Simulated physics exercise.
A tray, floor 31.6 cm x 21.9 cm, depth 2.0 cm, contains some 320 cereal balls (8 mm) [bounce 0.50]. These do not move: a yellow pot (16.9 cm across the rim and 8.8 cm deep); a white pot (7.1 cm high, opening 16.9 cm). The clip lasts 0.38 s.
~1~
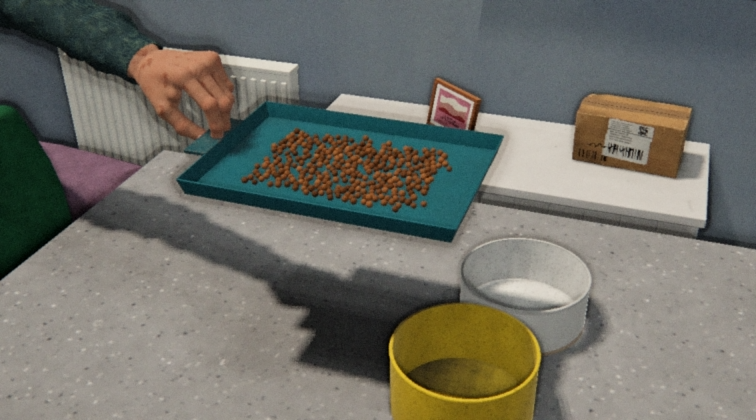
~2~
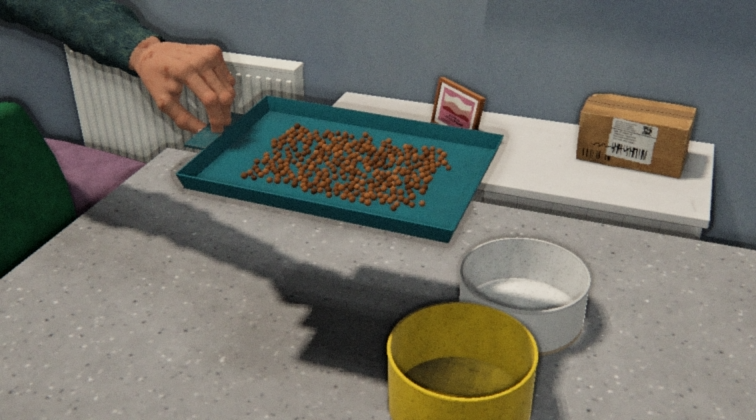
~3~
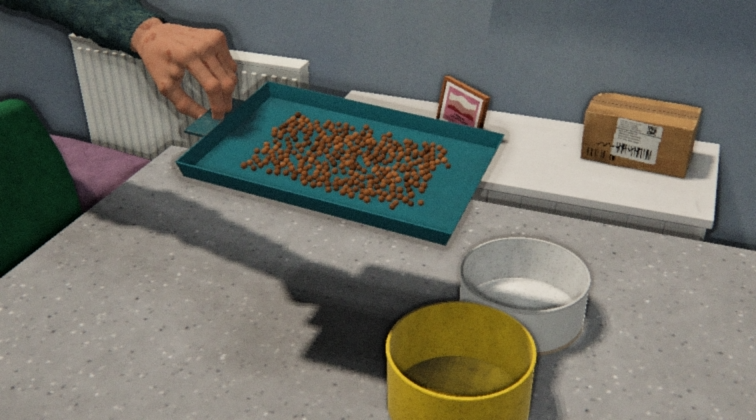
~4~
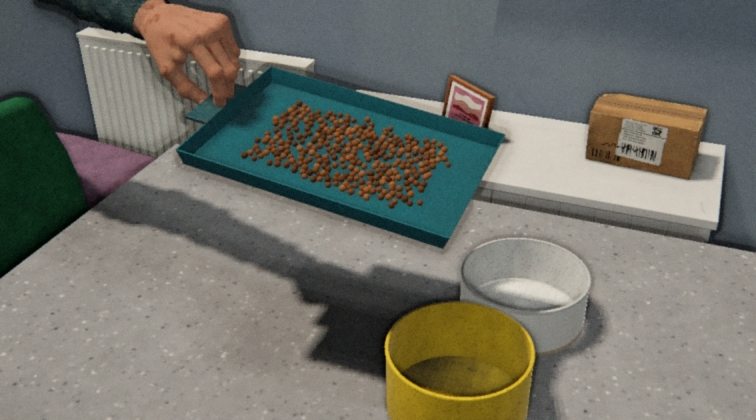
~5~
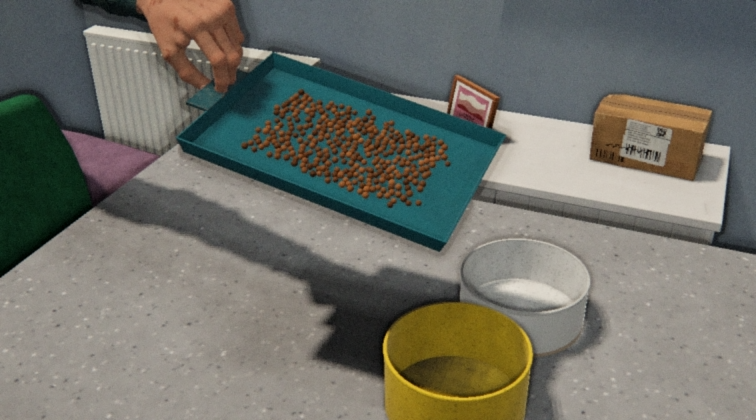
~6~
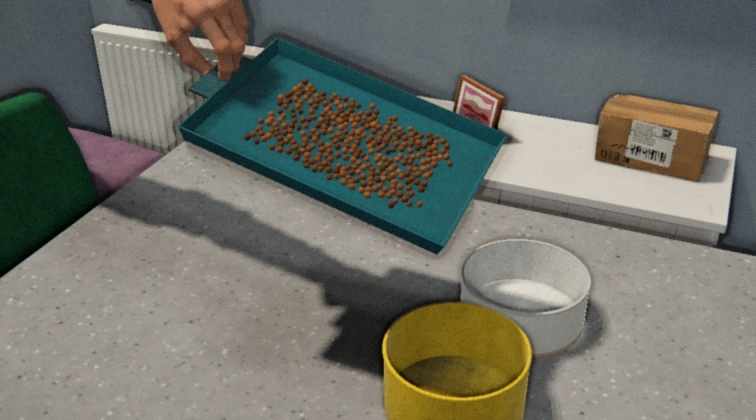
A hand lifting one end of a teal tray of small brown balls, tilting it toward yellow and white pots.
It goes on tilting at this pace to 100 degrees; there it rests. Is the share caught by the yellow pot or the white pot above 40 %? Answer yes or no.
Share that ends inside, set against 40 %: Yes.
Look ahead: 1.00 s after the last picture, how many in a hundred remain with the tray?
Roughly 95 per cent.
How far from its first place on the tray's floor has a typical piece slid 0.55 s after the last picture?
About 12 cm.
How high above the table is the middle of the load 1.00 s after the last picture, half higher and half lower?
About 26 cm.
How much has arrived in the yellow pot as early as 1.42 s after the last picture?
Near 15 per cent so far.
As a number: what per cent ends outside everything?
Roughly 0 per cent.
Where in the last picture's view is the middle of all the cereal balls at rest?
Near (449, 405).
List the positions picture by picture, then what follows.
The first picture shows tray at (309, 204); tilt 0 degrees; leading edge at (482, 178); middle of the load at (354, 168); yellow pot at (464, 348); white pot at (526, 273).
The second picture shows tray at (307, 202); tilt 1 degrees; leading edge at (481, 178); middle of the load at (353, 165).
The third picture shows tray at (307, 197); tilt 5 degrees; low side front right; leading edge at (480, 179); middle of the load at (354, 159).
The fourth picture shows tray at (307, 193); tilt 9 degrees; low side front right; leading edge at (480, 181); middle of the load at (354, 153).
The fifth picture shows tray at (307, 189); tilt 12 degrees; low side front right; leading edge at (479, 184); middle of the load at (354, 148).
The sixth picture shows tray at (307, 185); tilt 16 degrees; low side front right; leading edge at (479, 186); middle of the load at (357, 143); yellow pot at (457, 347); white pot at (526, 274).
Then, 0.55 s after the last picture, tilt 45 degrees; tray 100 %; middle of all pieces on or above the table near (422, 196).
Then, 1.00 s after the last picture, tilt 69 degrees; tray 95 %, yellow pot 5 %; middle of all pieces on or above the table near (427, 209).
Then, 1.42 s after the last picture, tilt 90 degrees; tray 65 %, yellow pot 15 %, in the air 20 %; middle of all pieces on or above the table near (432, 249).
Then, 1.83 s after the last picture, tilt 100 degrees; yellow pot 100 %; middle of all pieces on or above the table near (451, 399).
In the end, yellow pot 100 %.
